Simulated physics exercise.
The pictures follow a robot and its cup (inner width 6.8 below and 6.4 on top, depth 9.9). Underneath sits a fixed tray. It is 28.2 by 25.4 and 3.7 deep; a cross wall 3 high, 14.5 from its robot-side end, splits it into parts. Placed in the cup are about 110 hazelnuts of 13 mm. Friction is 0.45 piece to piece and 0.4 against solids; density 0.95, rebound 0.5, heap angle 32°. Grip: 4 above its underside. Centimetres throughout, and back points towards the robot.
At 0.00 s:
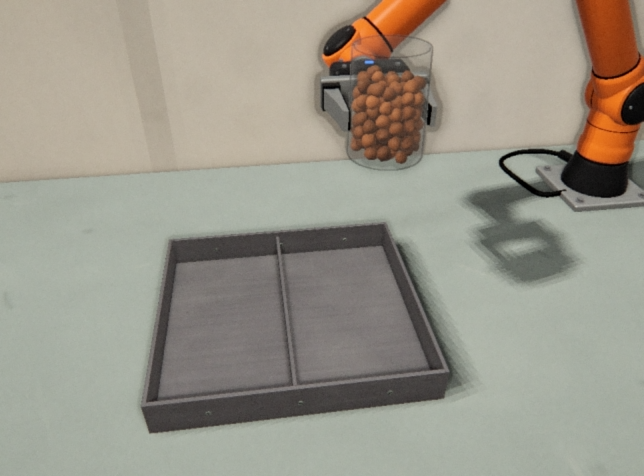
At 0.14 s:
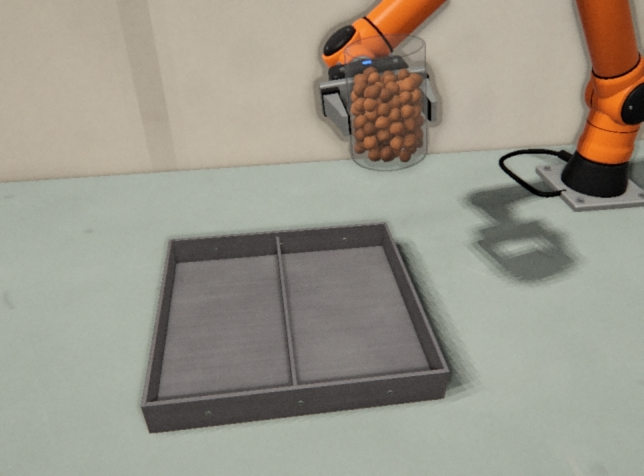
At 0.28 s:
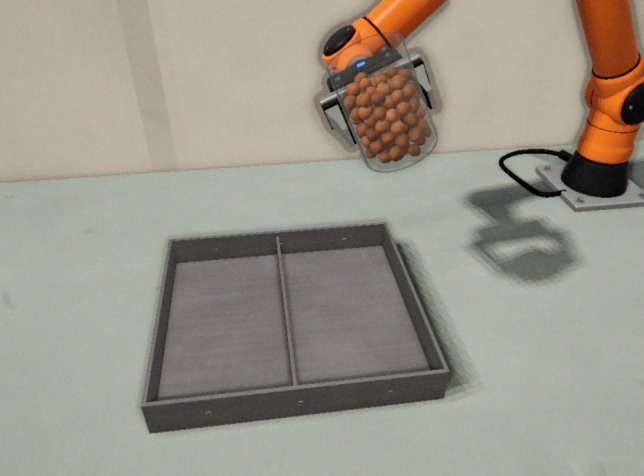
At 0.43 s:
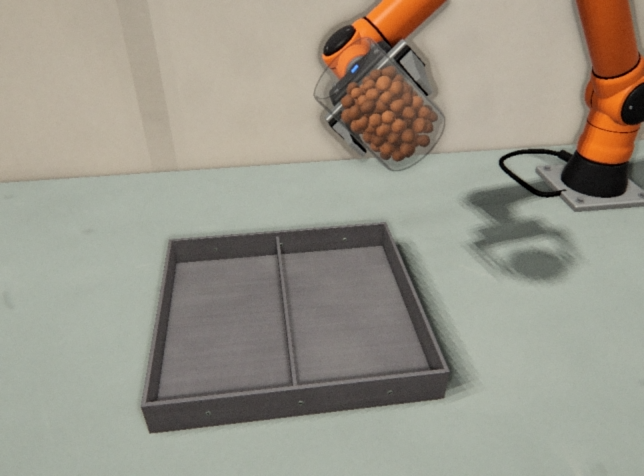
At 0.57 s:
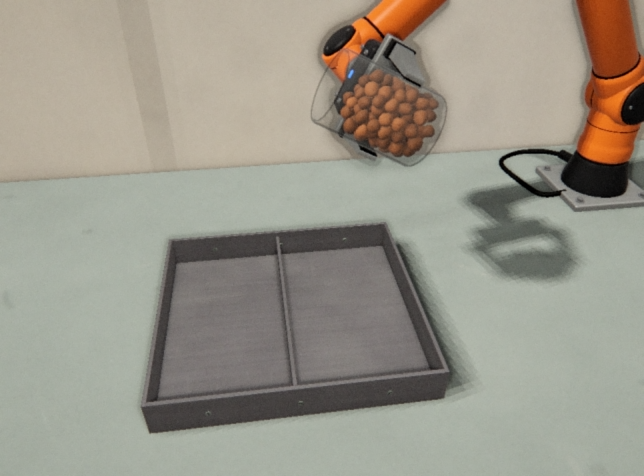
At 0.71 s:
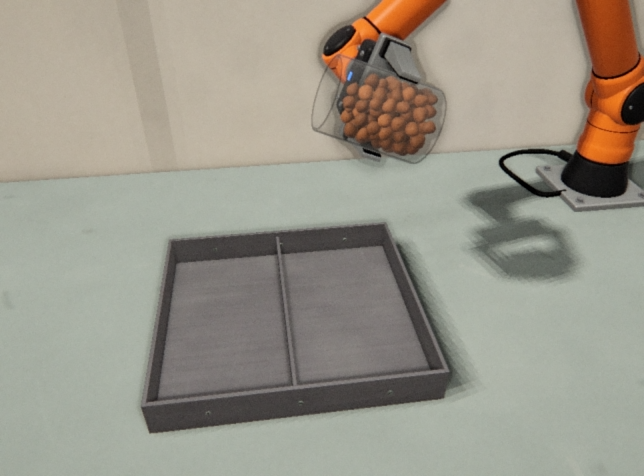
An orange robot arm gripped a clear cup of round brown nuts and tilted it steadily over to the left until it leaned well onto its side, while the divided gray tray below stayed empty.
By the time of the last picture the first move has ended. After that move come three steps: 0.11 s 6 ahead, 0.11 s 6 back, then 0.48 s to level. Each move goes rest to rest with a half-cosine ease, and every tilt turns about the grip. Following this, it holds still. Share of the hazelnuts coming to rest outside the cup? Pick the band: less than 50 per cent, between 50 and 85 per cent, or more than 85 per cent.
The share is less than 50 per cent.
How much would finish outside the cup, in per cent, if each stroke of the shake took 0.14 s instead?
Then about 25 per cent.
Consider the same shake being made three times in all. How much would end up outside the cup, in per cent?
Then roughly 60 percent.
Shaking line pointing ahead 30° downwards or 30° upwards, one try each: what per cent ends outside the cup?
Near 10 and 70 percent respectively.
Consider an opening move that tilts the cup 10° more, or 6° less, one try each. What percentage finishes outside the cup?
55 and 25 %.
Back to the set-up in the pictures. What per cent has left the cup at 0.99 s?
35 %.
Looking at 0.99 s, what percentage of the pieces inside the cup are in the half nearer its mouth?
40 %.
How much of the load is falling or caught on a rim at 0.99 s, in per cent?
Some 36 percent.
After 0.99 s, tilted 65° forward, highest piece 27 above the table; 70 in the cup, 39 in flight or on a rim.
After 1.27 s, tilted 13° forward, highest piece 30 above the table; 70 in the cup, 21 in the far-side part, 6 in the robot-side part, 4 on the table or floor, 8 in flight or on a rim.
After 1.61 s, level, highest piece 28 above the table; 70 in the cup, 20 in the far-side part, 14 on the table or floor, 5 in the robot-side part.
After 2.66 s, level, highest piece 28 above the table; 70 in the cup, 20 in the far-side part, 14 on the table or floor, 5 in the robot-side part.
At rest, 70 in the cup, 20 in the far-side part, 14 on the table or floor, 5 in the robot-side part. That is 36 % outside the cup.
